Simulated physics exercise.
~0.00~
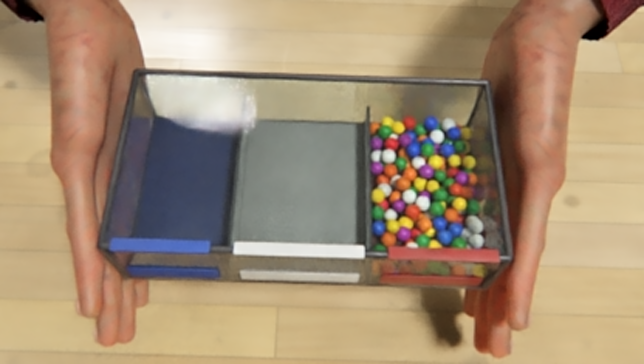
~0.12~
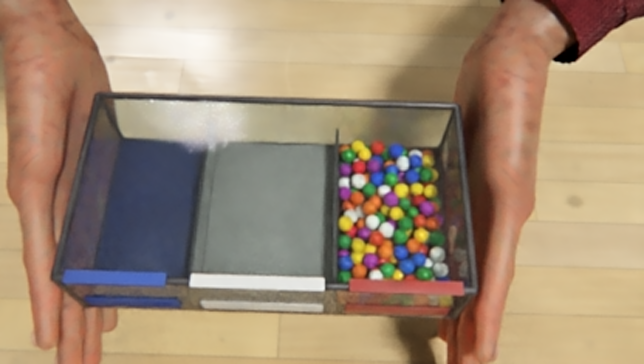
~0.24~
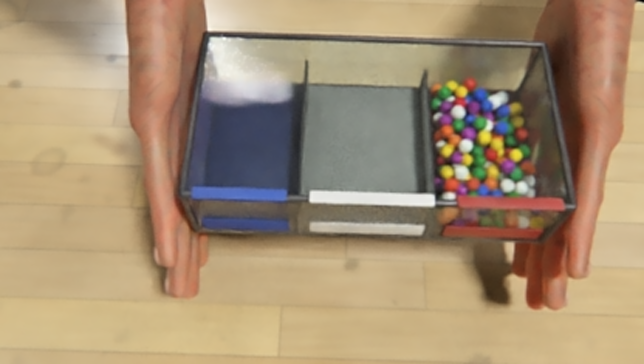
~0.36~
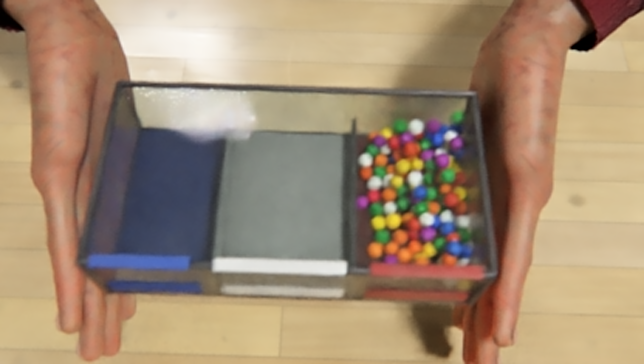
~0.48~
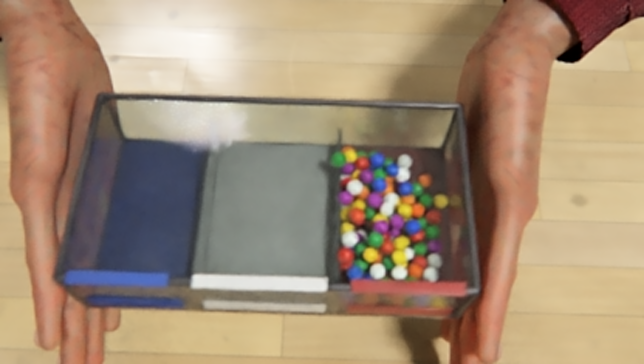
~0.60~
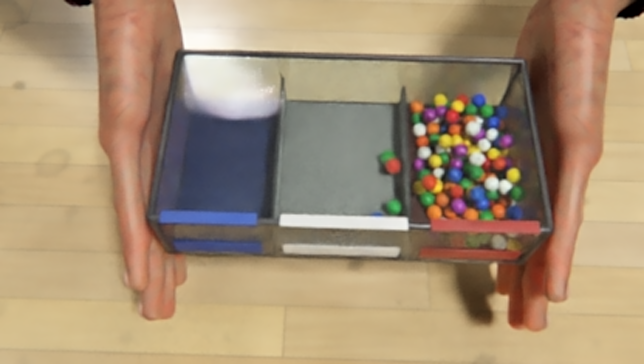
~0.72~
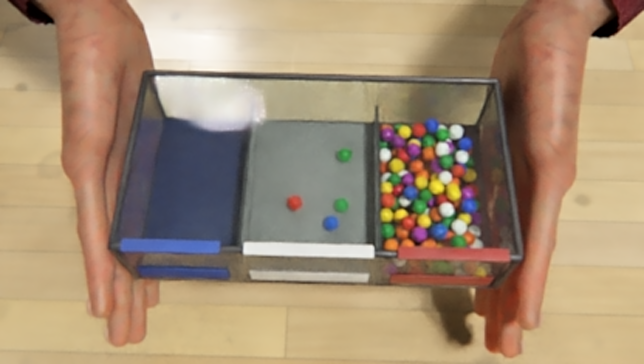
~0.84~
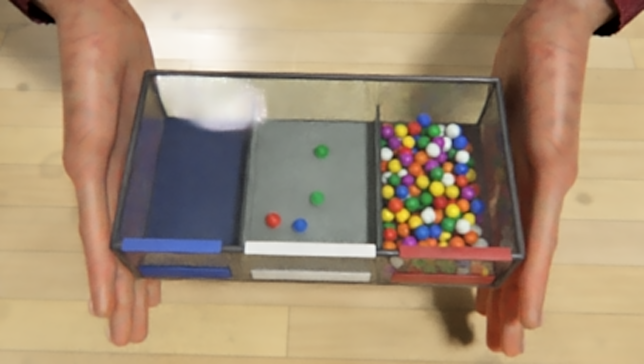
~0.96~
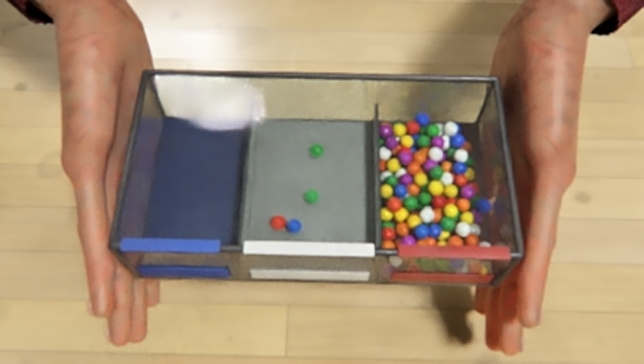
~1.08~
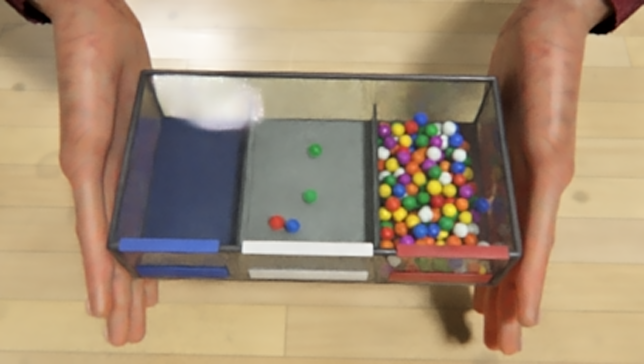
Above a pale wooden floor, two hands hold a clear-lidded box with blue, white and red compartments and shake it side to side; a few beads spill from the right section into the middle, where four finally rest while most remain at right and the left stays empty.
